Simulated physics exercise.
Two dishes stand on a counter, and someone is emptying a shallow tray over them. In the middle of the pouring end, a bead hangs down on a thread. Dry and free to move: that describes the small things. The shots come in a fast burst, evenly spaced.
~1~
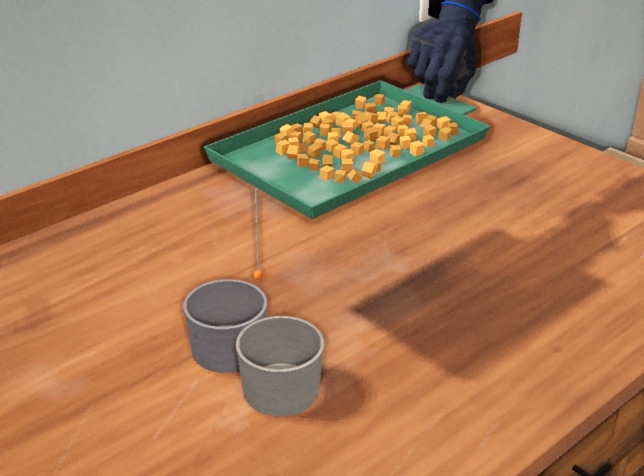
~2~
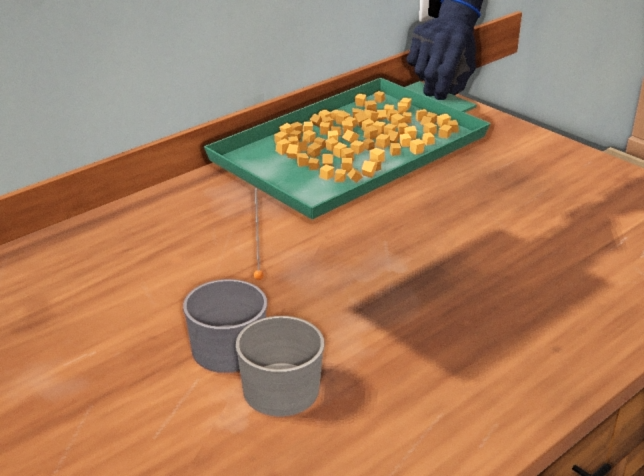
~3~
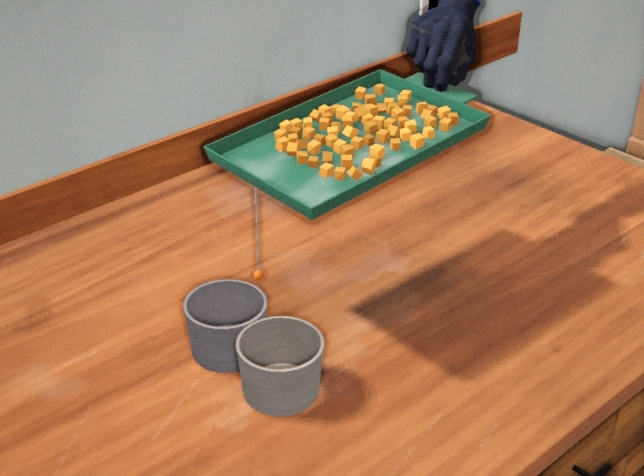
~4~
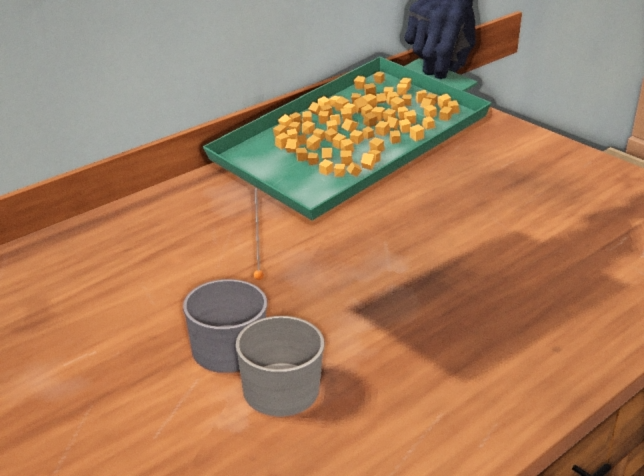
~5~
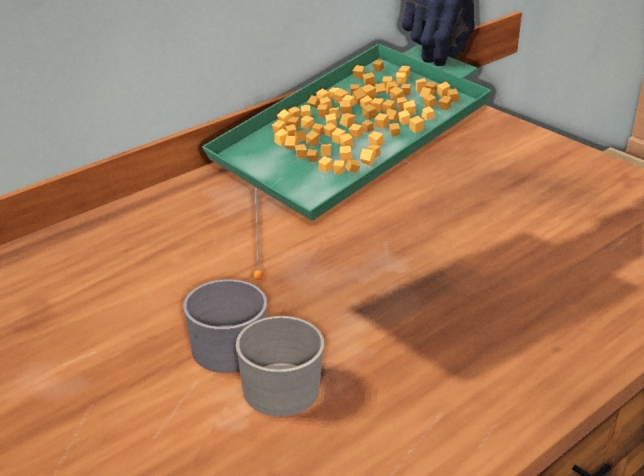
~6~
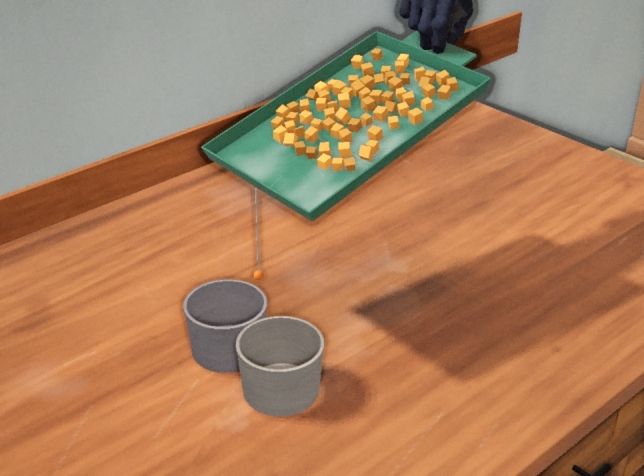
Green tray of small golden cubes tilting gradually as a dark-gloved hand raises its far end above two grey dishes on a wooden counter.
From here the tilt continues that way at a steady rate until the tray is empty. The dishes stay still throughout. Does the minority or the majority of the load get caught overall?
The majority of it gets caught.
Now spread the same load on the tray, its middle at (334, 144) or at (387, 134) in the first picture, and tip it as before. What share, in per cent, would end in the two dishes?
In order, 50 per cent then 60 per cent.
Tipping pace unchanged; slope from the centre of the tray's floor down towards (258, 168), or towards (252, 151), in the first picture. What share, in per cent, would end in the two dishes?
So it's 20 percent with the first slope and 0 percent with the other.
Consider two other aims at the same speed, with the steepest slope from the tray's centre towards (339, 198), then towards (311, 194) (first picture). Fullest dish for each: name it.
Outcome one: The right side; outcome two: The right side.
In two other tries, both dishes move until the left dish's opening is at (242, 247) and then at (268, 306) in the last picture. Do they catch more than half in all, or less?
Taking the tries in order: A minor share, followed by a minor share.
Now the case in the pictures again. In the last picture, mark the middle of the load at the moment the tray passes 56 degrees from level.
In the last view, the load is centred near (275, 159).
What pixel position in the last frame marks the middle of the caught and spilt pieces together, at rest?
At about (228, 355), give or take.
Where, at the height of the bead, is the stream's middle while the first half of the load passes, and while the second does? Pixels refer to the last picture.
First roughly (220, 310), then roughly (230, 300).
Just after the last frame, tray tipped steeply; almost all on the tray; just a few in the air.
A moment on, tray tipped right over; almost all on the tray; just a few in the right dish; just a few outside both; just a few in the air.
Further on, tray tipped past a quarter turn; roughly a third in the right dish; roughly a third in the left dish; roughly a third outside both.
When it is over, tray tipped past a quarter turn; roughly a third in the right dish; roughly a third in the left dish; roughly a third outside both.
